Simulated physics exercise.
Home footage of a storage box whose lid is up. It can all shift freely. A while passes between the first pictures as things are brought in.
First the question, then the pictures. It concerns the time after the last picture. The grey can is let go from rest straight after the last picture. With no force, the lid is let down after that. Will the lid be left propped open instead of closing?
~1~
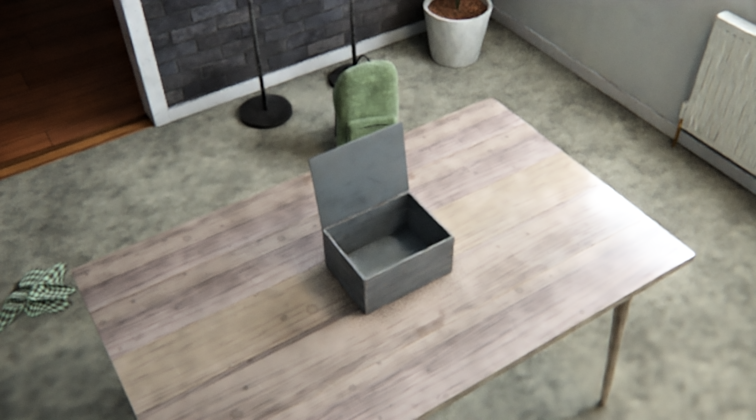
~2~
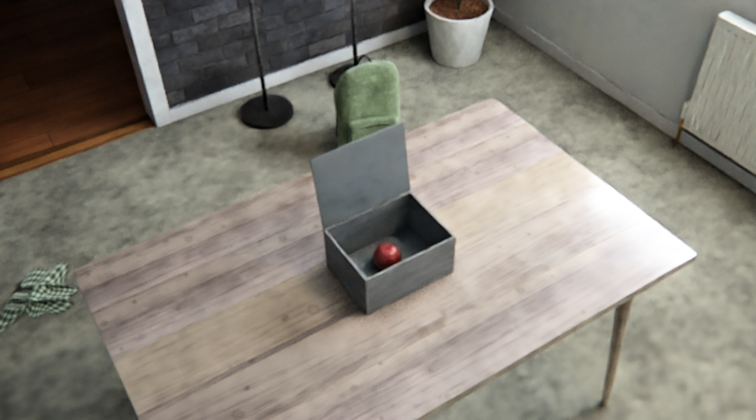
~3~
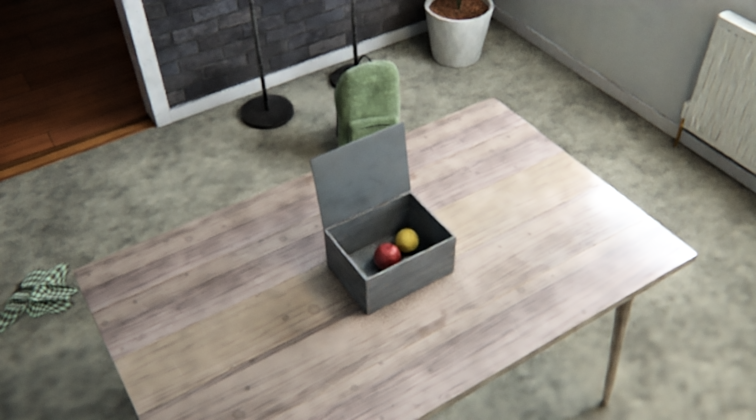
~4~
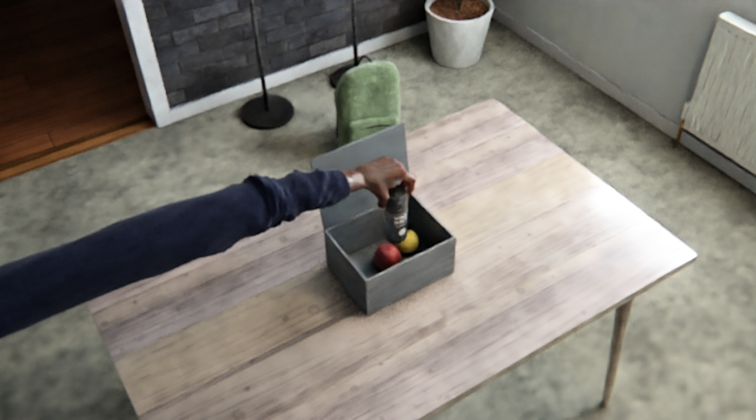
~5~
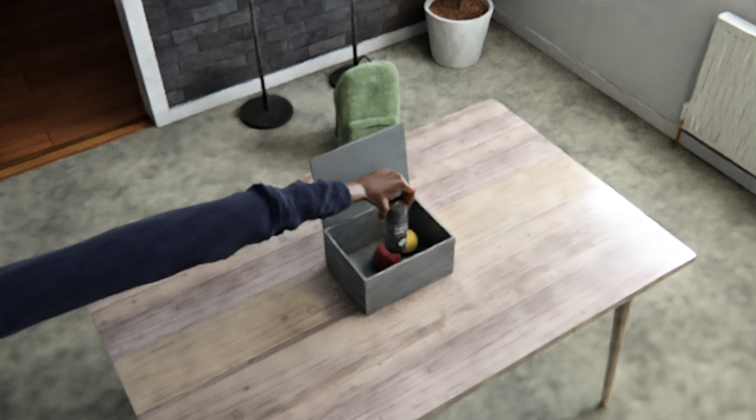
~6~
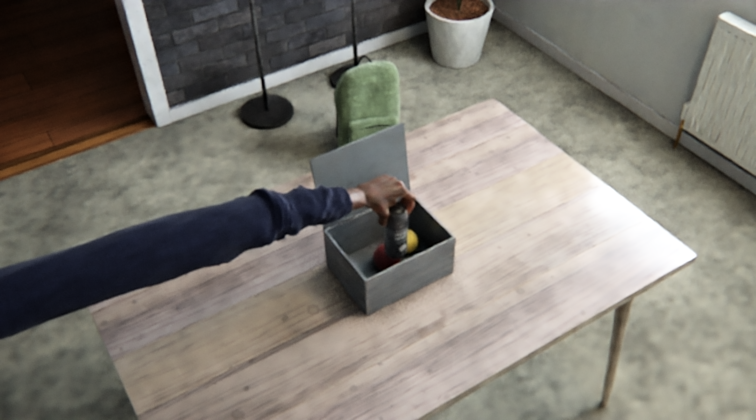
Drops home.
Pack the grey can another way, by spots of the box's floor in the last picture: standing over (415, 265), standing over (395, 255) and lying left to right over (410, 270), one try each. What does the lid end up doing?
The first attempt ends with the lid standing open, the second with it lying shut, and the third with it lying shut.
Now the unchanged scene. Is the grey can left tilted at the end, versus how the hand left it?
By the end it has leaned over.
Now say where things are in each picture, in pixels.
In the first frame, the last thing is not in view yet.
In the second frame, the last thing is not in view yet.
In the third frame, the last thing is not in view yet; yellow lemon (407, 241).
In the fourth frame, on its way; grey can (395, 215).
In the fifth frame, on its way; grey can (396, 226).
In the sixth frame, put in, still held; grey can (396, 232).
Then, 0.80 s after the last picture, lid starting down; grey can on its side near (409, 261); red apple rolled about its own width.
Then, 1.70 s after the last picture, lid 53° above the rim; grey can on its side near (408, 262); red apple rolled about its own width; yellow lemon rolled a little.
At rest, lid shut; tipped over in the box, grey can; moved from the start, red apple; yellow lemon in place. Seen from the same camera at the end, grey can near (407, 261).
